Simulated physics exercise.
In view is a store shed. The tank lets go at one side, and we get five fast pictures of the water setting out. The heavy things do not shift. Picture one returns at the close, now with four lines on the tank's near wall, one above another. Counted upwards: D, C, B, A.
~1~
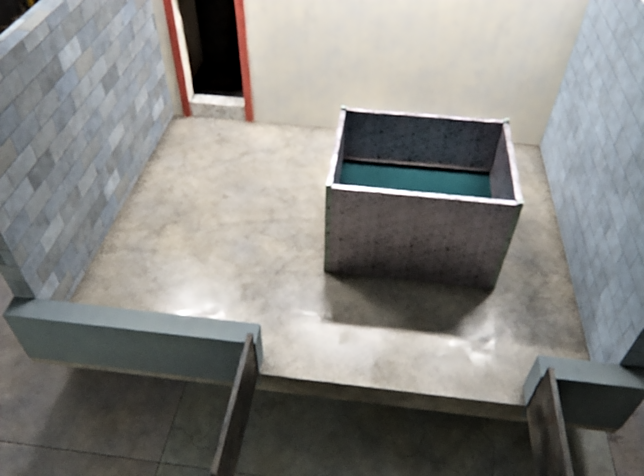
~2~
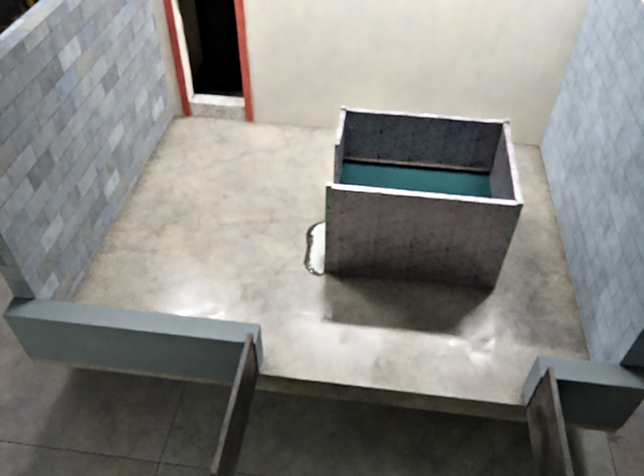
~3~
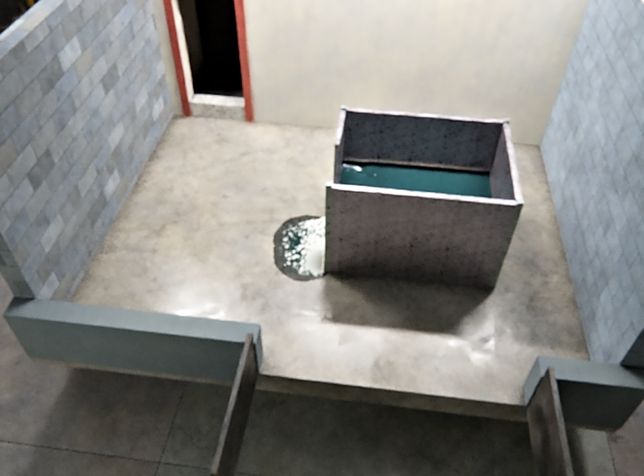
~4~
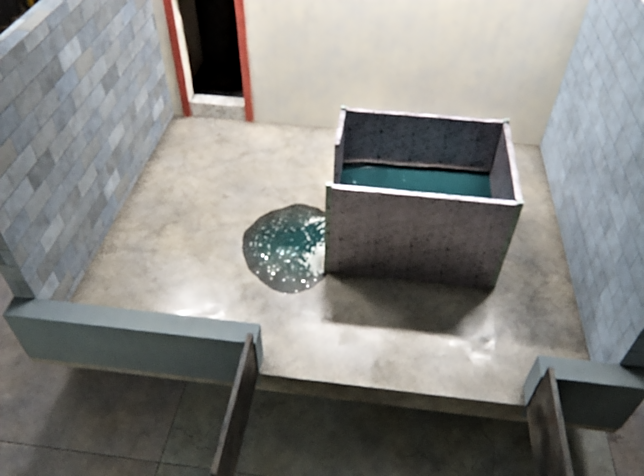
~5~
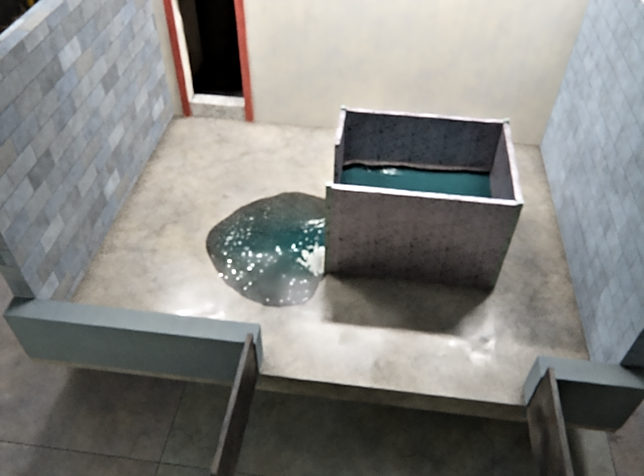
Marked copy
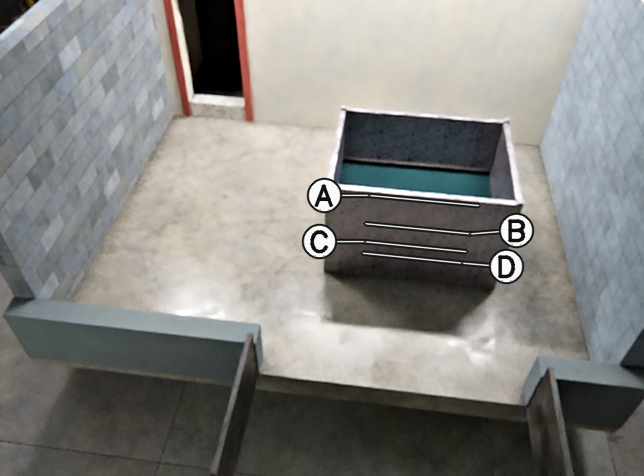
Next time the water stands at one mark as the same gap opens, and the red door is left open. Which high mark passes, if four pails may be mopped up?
The answer is mark B.
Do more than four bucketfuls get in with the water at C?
No, not at all.
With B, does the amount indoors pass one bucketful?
No.
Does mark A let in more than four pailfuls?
Yes, it does.
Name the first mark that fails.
That is mark A.
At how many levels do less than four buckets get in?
Three of the four.
In white, A at (423, 200); B at (417, 228); C at (414, 246); D at (412, 258); from the bottom up D, C, B, A.
Choosing A, about 10 bucketfuls get in.
Choosing B, a splash gets over, under a bucket.
Choosing C, nothing gets over.
Choosing D, nothing gets over.
